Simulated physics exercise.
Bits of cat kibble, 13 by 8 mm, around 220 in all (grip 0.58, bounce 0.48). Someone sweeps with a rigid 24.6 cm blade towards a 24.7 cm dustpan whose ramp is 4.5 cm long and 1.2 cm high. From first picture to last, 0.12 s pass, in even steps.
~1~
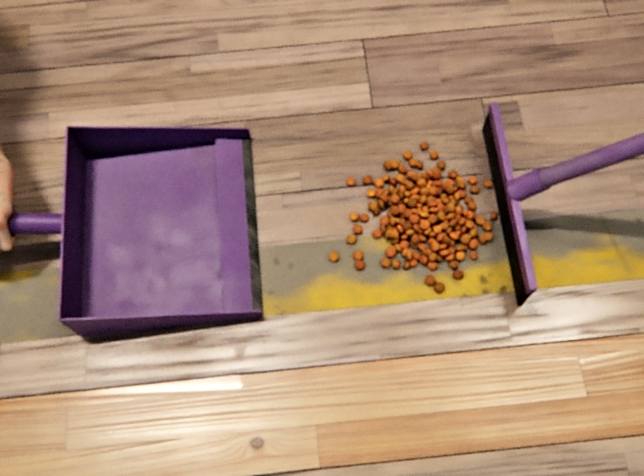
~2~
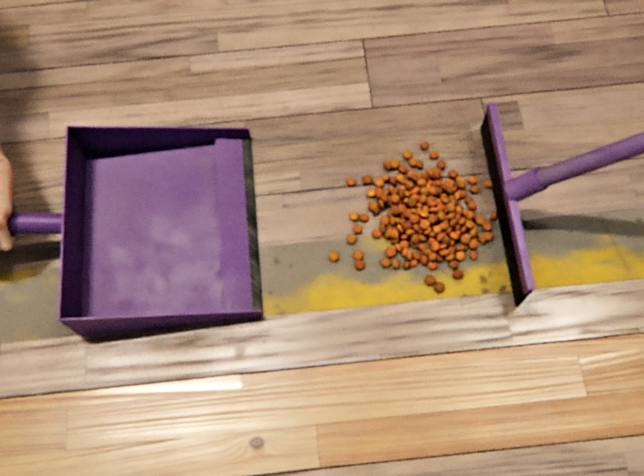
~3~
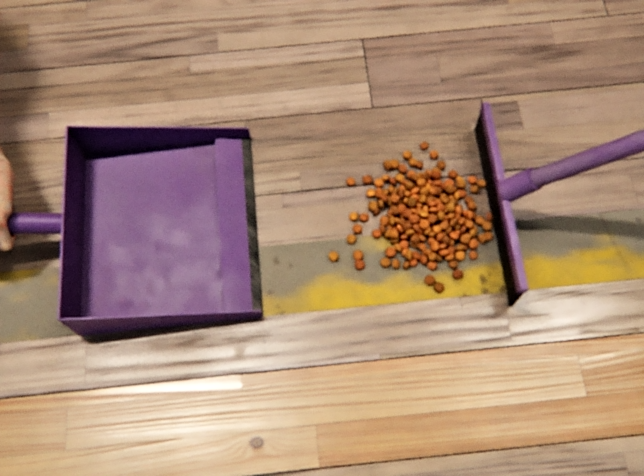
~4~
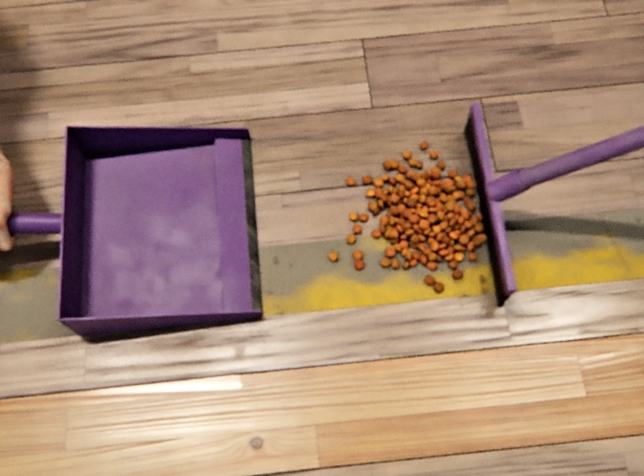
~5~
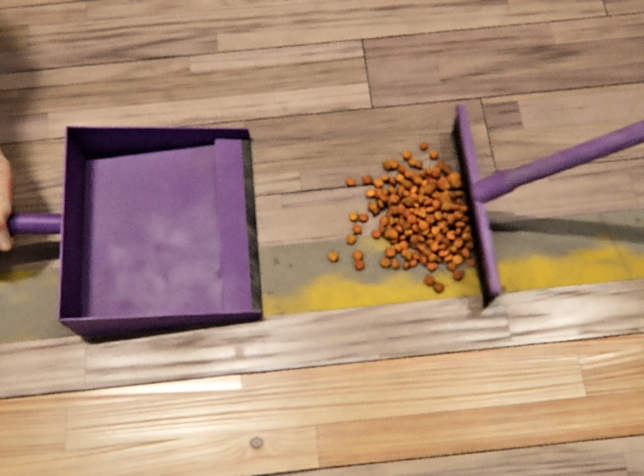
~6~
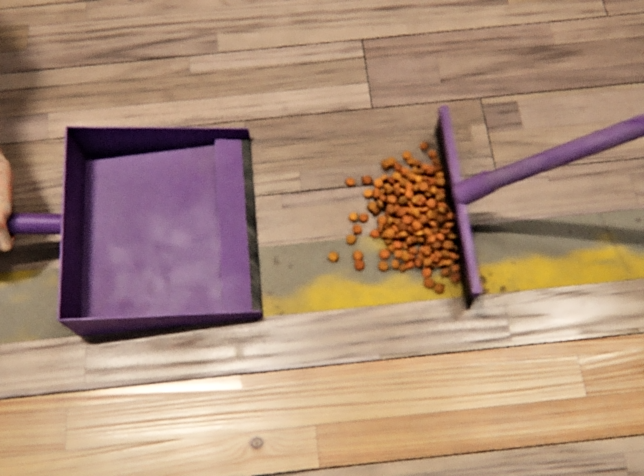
A hand holds a purple dustpan while a purple blade pushes brown kibble slightly left.
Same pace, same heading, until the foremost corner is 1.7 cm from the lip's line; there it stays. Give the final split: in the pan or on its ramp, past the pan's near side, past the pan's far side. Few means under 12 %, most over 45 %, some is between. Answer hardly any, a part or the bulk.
Pan: The bulk, near side: Hardly any, far side: Hardly any.
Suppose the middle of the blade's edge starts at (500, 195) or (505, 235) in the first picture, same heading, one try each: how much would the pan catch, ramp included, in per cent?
Some 70 and 65 per cent.
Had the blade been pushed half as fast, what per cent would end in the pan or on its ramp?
It would be near 65 per cent.
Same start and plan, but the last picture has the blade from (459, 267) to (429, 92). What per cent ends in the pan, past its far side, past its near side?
Pan 60, far 15, near 5.
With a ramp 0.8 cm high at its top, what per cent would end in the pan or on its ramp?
It would be near 70 per cent.
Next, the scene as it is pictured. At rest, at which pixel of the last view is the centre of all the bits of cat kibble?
Around (238, 227).
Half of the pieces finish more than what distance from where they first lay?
Some 26 cm.
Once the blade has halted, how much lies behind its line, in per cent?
Some 5 per cent.
Then, 0.13 s after the last picture, middle of the blade 13 cm from the lip; 0 % over the lip, far side 0 %, near side 5 %.
Then, 0.22 s after the last picture, middle of the blade 5 cm from the lip; 10 % over the lip, far side 0 %, near side 5 %.
Then, 0.45 s after the last picture, middle of the blade 2 cm from the lip; 70 % over the lip, far side 5 %, near side 5 %.
In the end, pan 70 %, near side 5 %, far side 5 %, in front of the lip or behind the blade 20 %.
